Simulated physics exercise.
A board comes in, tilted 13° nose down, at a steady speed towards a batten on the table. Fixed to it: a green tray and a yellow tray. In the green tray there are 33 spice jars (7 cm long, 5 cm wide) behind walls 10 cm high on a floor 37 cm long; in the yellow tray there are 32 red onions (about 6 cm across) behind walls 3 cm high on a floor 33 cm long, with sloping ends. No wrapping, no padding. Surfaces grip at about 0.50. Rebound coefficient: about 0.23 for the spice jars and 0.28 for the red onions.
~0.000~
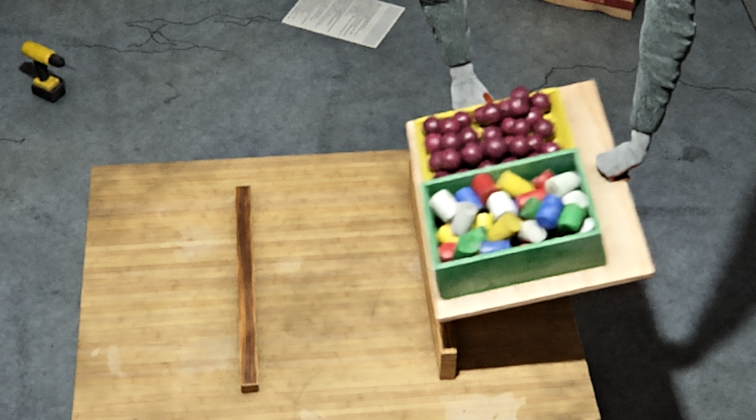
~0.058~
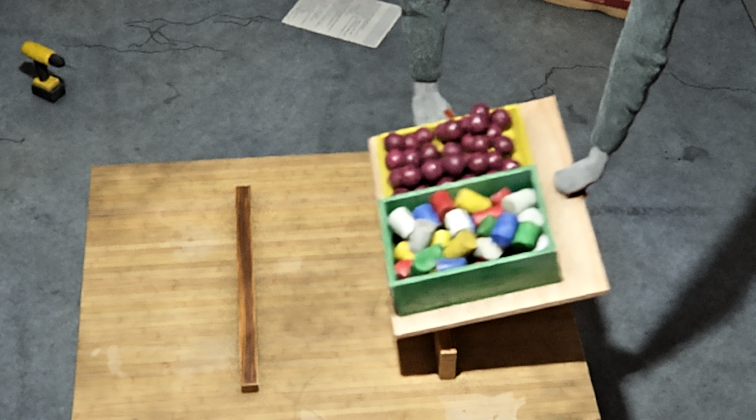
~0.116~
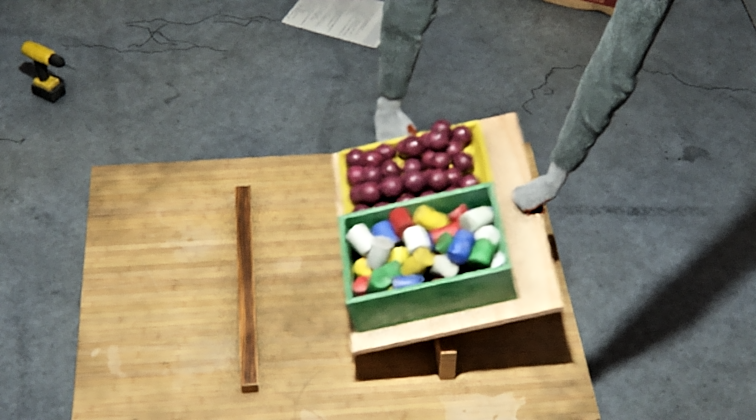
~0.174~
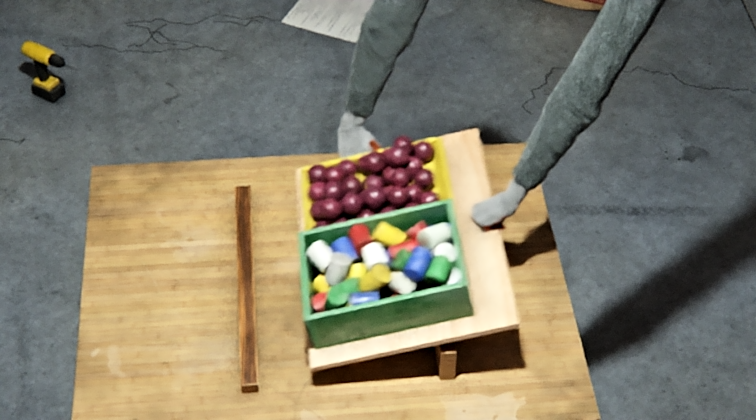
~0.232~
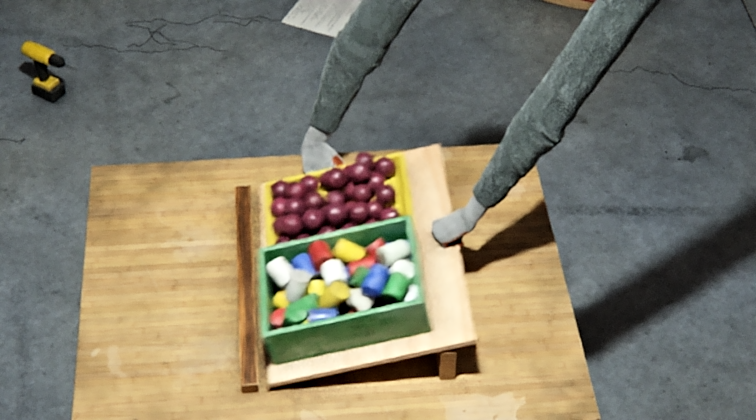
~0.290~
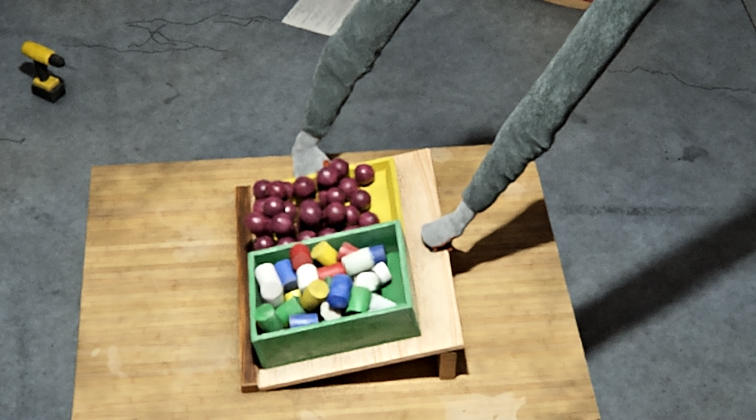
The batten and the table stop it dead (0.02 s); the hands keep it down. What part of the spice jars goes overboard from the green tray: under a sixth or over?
It sheds fewer than one in six of them.
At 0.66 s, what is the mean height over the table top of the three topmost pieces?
About 20 cm.
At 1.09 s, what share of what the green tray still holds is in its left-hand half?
Some 70 per cent.
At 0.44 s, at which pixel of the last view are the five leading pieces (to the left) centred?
Around (211, 236).
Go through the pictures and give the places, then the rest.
In the first picture (we follow the rim corner now nearest the camera, unless another is named), green tray at (596, 232); yellow tray (by its farthest rim corner) at (417, 121); 48 cm still to travel; nothing out yet.
The second picture shows green tray at (551, 249); yellow tray at (378, 137); 37 cm still to travel.
The third picture shows green tray at (506, 267); yellow tray at (341, 153); 25 cm still to travel.
The fourth picture shows green tray at (462, 284); yellow tray at (303, 169); 14 cm still to travel.
The fifth picture shows green tray at (418, 301); yellow tray at (267, 184); 3 cm still to travel.
The sixth picture shows green tray at (407, 305); yellow tray at (257, 188); landed; nothing out yet.
After 0.44 s, 1 of 33 out of the green tray and 8 of 32 out of the yellow tray.
After 0.66 s, 1 of 33 out of the green tray and 10 of 32 out of the yellow tray.
Final count (at 1.09 s), 1 of 33 out of the green tray and 11 of 32 out of the yellow tray. Asked share, 1 of 33, 3 per cent.
